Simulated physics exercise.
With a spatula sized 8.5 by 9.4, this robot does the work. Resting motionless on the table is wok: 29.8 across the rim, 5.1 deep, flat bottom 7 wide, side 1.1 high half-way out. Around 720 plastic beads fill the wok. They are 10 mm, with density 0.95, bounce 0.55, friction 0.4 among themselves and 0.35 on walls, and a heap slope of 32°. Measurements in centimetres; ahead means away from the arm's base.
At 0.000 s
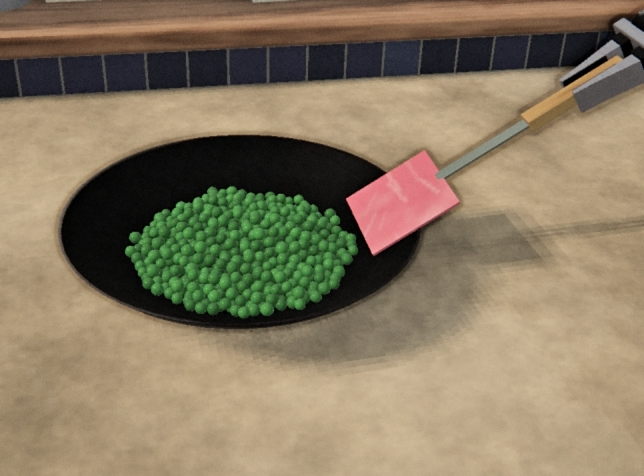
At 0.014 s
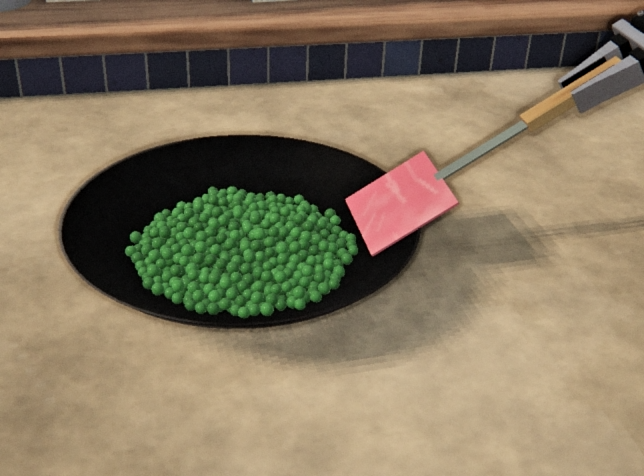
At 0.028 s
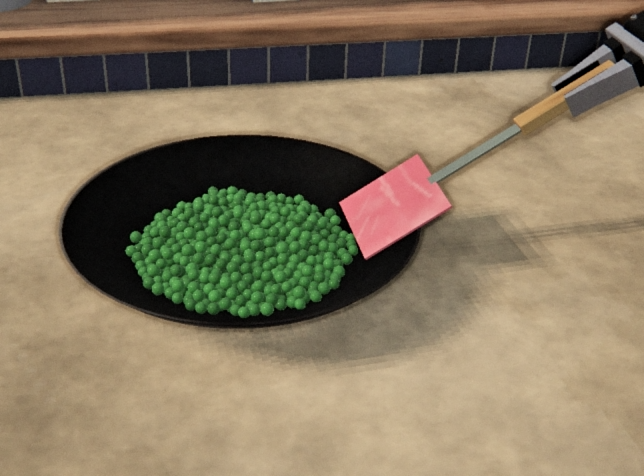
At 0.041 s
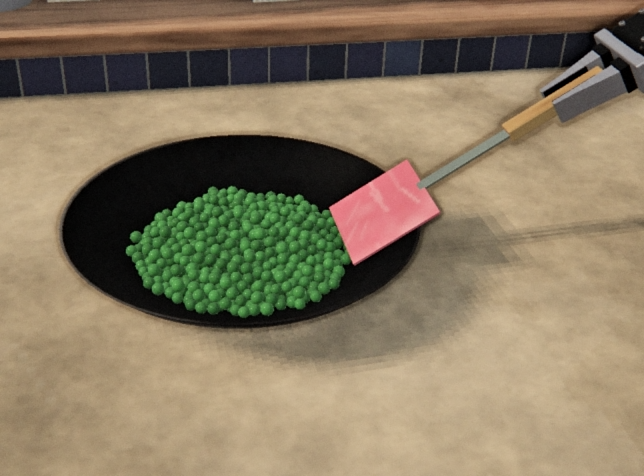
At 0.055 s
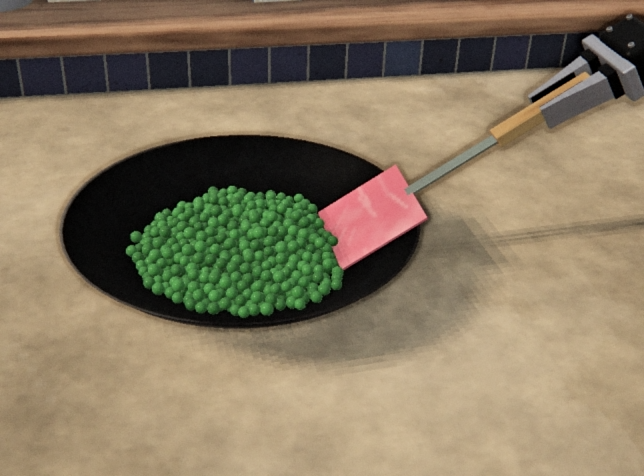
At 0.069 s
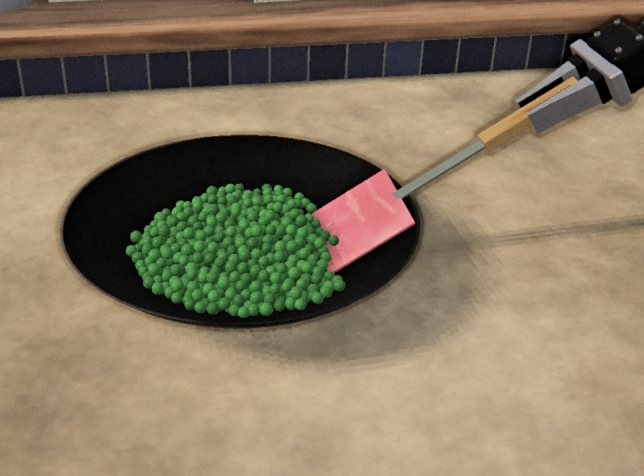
A robot arm at the upper right holds a spatula with a pink blade over a beige countertop, seen from above at an angle, with dark blue tiles and a wooden edge behind. A black wok left of centre holds a heap of small green beads. The spatula slides slowly left and slightly down to the heap's right edge, nudging a few beads, while the wok and camera stay still.
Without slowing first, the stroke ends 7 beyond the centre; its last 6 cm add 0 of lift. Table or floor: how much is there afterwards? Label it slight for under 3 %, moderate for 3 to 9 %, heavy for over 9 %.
Label: Moderate.
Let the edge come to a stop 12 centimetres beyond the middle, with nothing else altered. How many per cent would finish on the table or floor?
It would come to roughly 40 percent.
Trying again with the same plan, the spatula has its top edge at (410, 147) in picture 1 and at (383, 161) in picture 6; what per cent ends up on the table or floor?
I'd put it at roughly 5 per cent.
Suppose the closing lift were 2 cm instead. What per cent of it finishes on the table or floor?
It comes to around 5 percent.
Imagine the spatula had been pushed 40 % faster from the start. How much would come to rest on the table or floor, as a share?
Then roughly 15 percent.
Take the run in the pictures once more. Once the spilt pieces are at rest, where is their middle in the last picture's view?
Roughly at (16, 281) in the final view.
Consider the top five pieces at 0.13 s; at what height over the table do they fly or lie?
Somewhere around 5 centimetres high.
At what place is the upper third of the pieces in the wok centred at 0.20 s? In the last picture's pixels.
It is centred at about (180, 233).
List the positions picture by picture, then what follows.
The first picture shows the spatula top edge at (442, 175), sloping 32°; upper third of the load around (243, 236), from x 130 to 355, top at y 190; 716 in the wok.
The second picture shows the spatula top edge at (441, 176), sloping 32°; upper third of the load around (243, 236), from x 130 to 355, top at y 190.
The third picture shows the spatula top edge at (434, 179), sloping 32°; upper third of the load around (243, 236), from x 130 to 355, top at y 190.
The fourth picture shows the spatula top edge at (423, 185), sloping 32°; upper third of the load around (243, 236), from x 130 to 350, top at y 190.
The fifth picture shows the spatula top edge at (411, 190), sloping 32°; upper third of the load around (247, 235), from x 130 to 345, top at y 190.
The sixth picture shows the spatula top edge at (399, 195), sloping 32°; upper third of the load around (247, 234), from x 130 to 340, top at y 190; 716 in the wok.
After 0.13 s, sloping 32°, highest piece 6 above the table; 716 in the wok.
After 0.20 s, sloping 32°, highest piece 5 above the table; 716 in the wok.
After 0.43 s, sloping 32°, highest piece 6 above the table; 685 in the wok, 30 on the table or floor, 1 on the blade or in flight.
After 1.48 s, sloping 32°, highest piece 6 above the table; 683 in the wok, 33 on the table or floor.
In the end, 683 in the wok, 33 on the table or floor. That is 5 % on the table or floor.
